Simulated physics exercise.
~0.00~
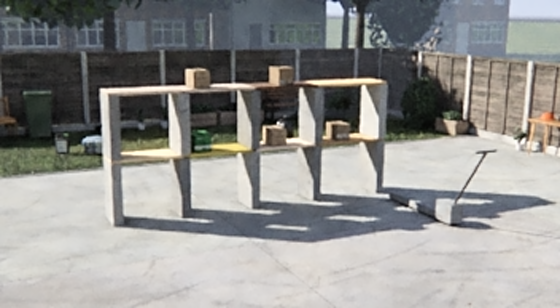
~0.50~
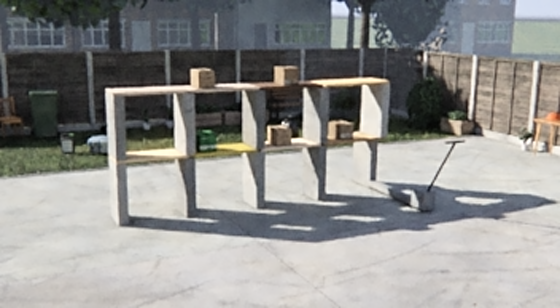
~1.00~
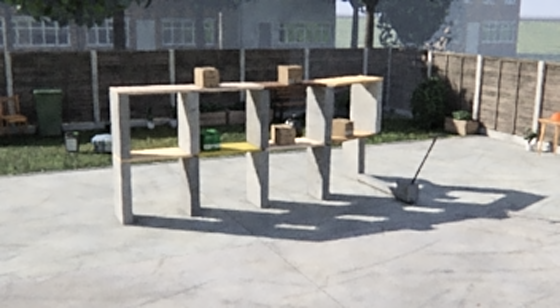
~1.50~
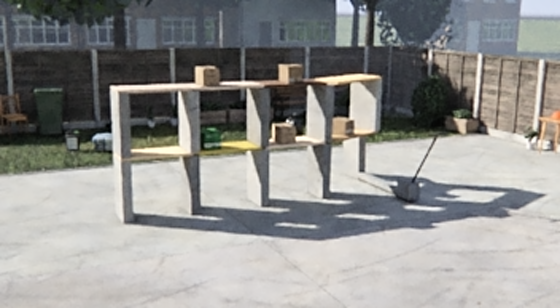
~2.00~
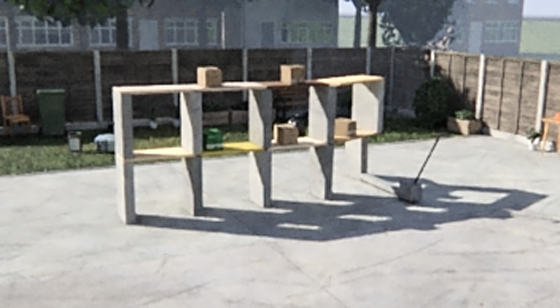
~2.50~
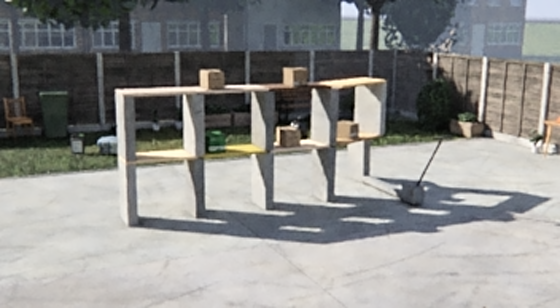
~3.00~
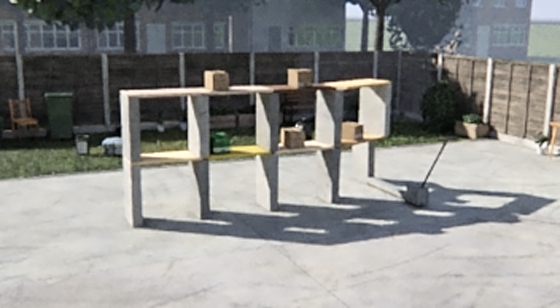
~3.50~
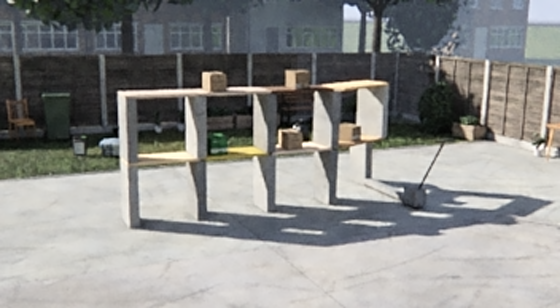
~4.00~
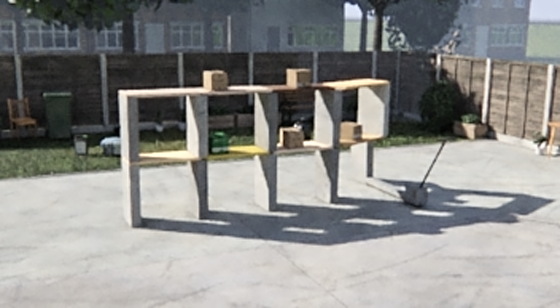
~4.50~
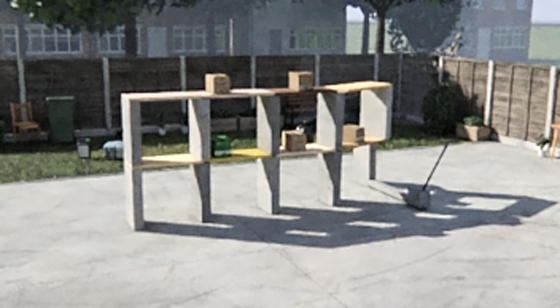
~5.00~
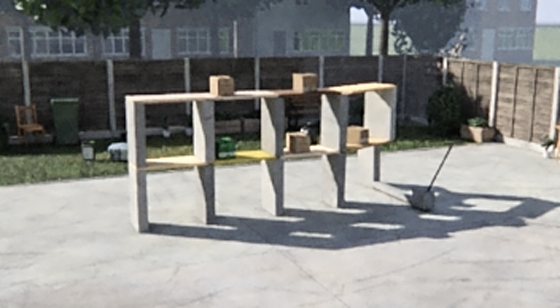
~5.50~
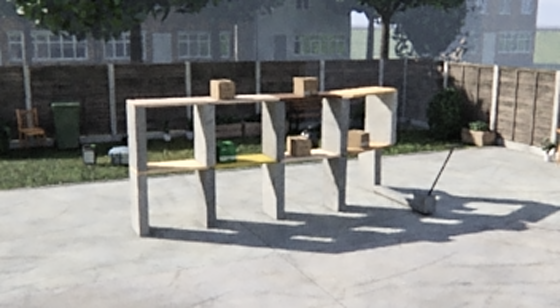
To begin with, a two-tier run of boards on pale upright blocks stands in a sunny paved yard, with small cartons resting on both levels and a low, long-handled jack off to the right. The jack slides left toward the foot of the upright at the right end. That end is pushed back, and the boards over the last span turn slightly askew. The jack then stops and stays put while the view drifts a little to the left. Nothing falls, and the shelving is still standing at the end, with the yellow board and green carton in place.
